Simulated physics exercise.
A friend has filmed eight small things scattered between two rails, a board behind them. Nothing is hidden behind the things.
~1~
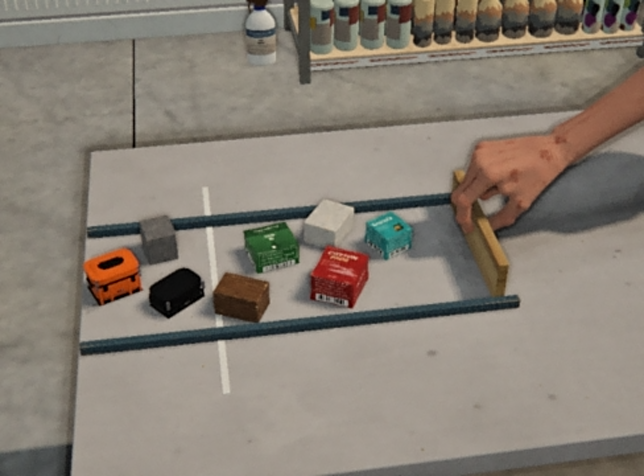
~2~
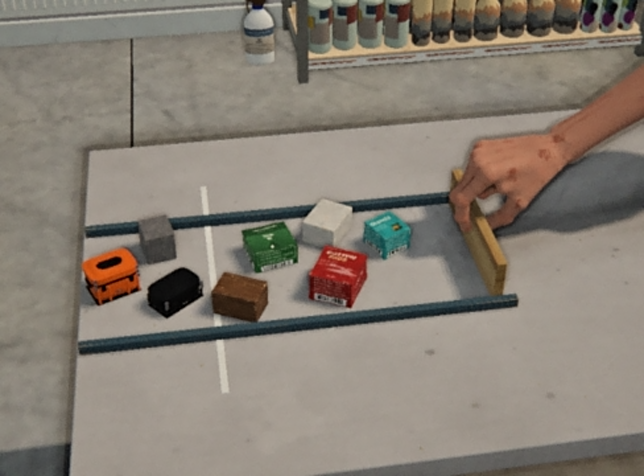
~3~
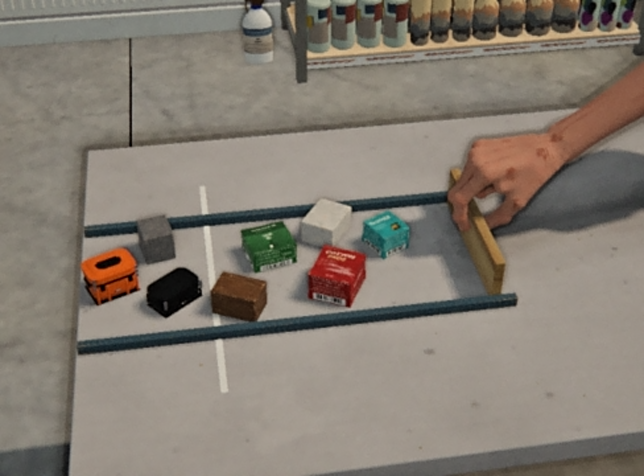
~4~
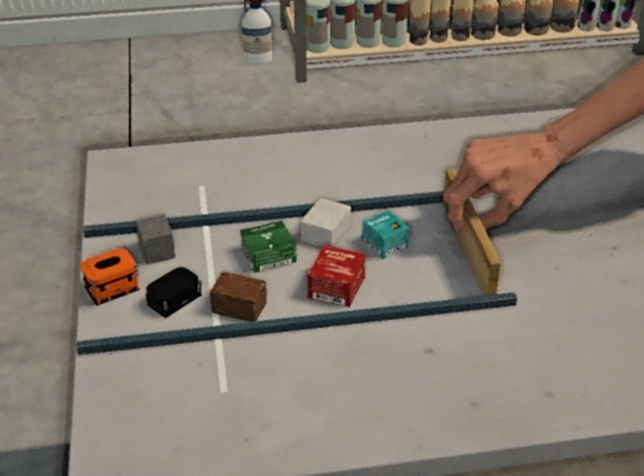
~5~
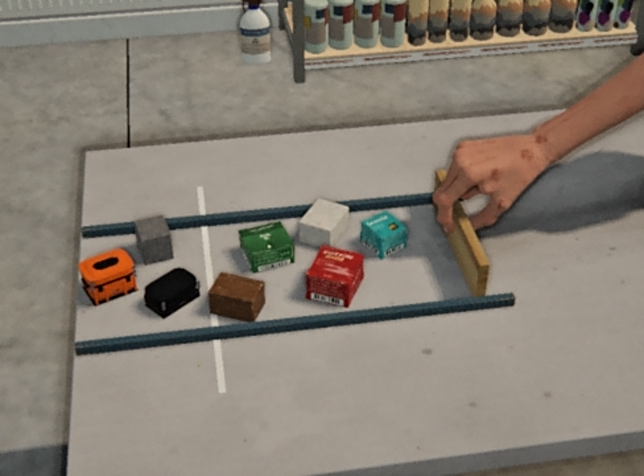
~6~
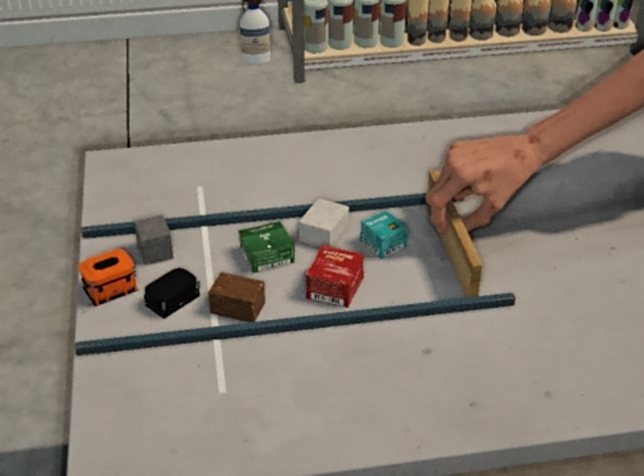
A wooden board held upright by a hand stayed nearly still at first, then slid slightly left between two rails, while the small boxes and cases scattered in front of it stayed put.
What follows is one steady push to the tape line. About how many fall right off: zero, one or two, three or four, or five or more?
The number that fall off is zero.
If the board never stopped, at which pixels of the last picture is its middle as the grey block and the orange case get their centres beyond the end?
At (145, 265) for the grey block; at (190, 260) for the orange case.
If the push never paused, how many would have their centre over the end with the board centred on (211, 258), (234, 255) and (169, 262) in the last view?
In that order 0, 0 and 2.
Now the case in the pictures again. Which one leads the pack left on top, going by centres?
That is the orange case.
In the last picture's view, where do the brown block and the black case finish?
The brown block at (142, 317), the black case at (110, 304).
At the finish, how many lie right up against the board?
That makes 3.
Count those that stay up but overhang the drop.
The number is 1.
A little later, none off yet; orange case at rest near (108, 276); grey block at rest near (154, 240); black case at rest near (172, 293).
When it is over, the number that fall off is zero.
